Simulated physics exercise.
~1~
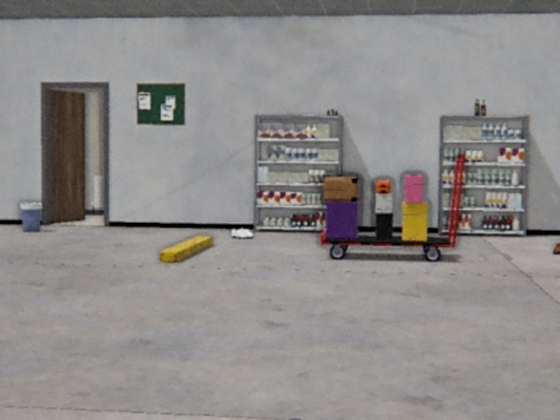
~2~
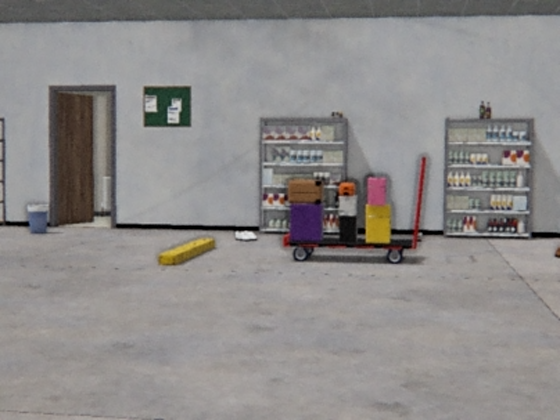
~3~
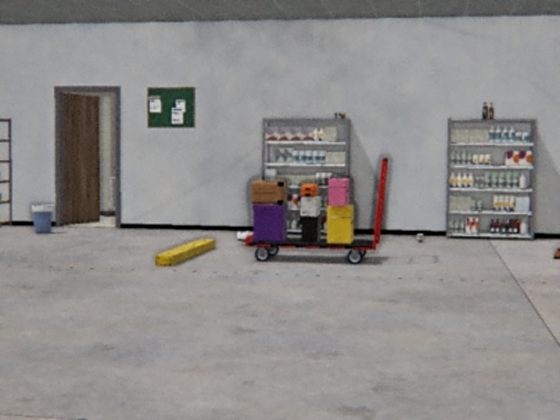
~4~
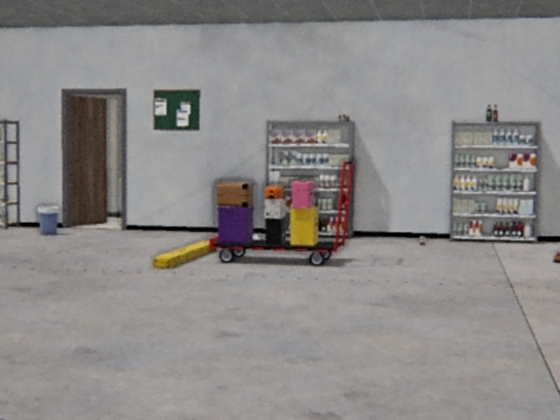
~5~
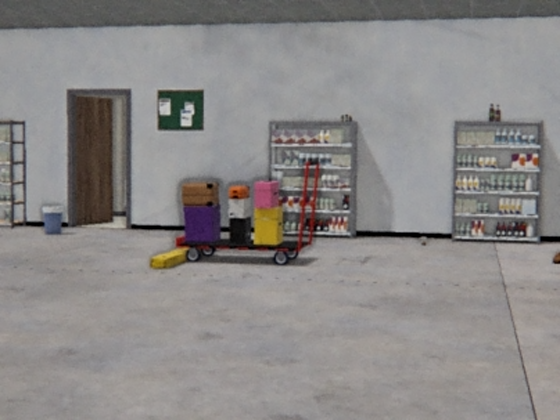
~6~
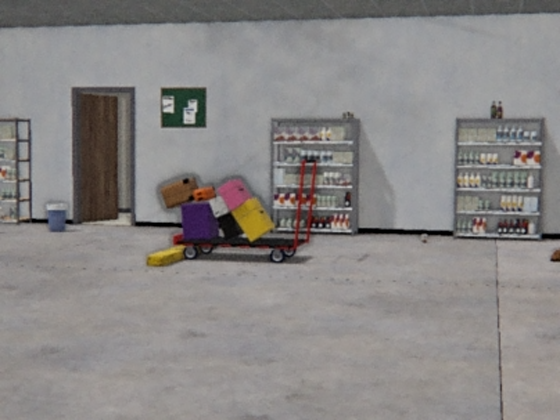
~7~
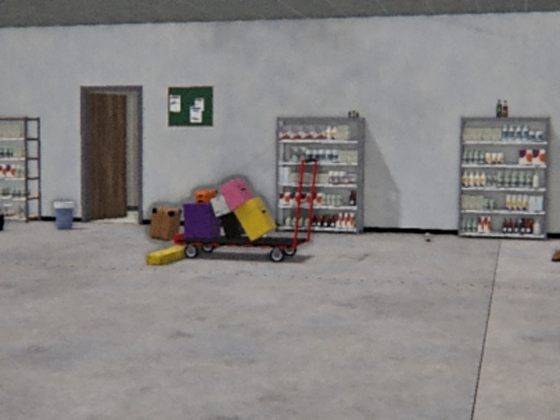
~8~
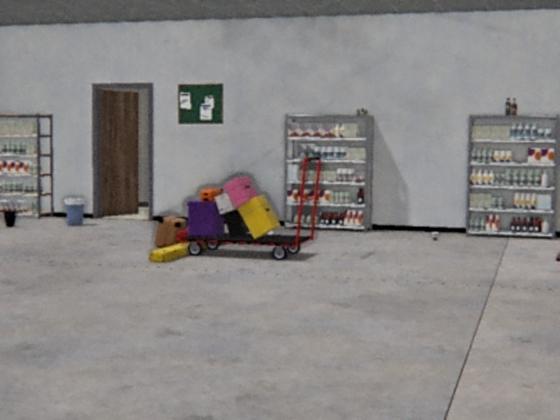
A red stock cart with a tall handle at its right end rolls leftward across a grey concrete room, seen from the side, past bottle-filled shelves, a green notice board and a brown door. It carries a purple tote, a brown suitcase, an orange suitcase, a pink toolbox and black, white and yellow pieces. The cart reaches a yellow beam on the floor and stops. The load lurches left, the pink and yellow toolboxes leaning over. The brown suitcase tumbles off the front and rests beyond the rim, while the others stay heaped on the deck.
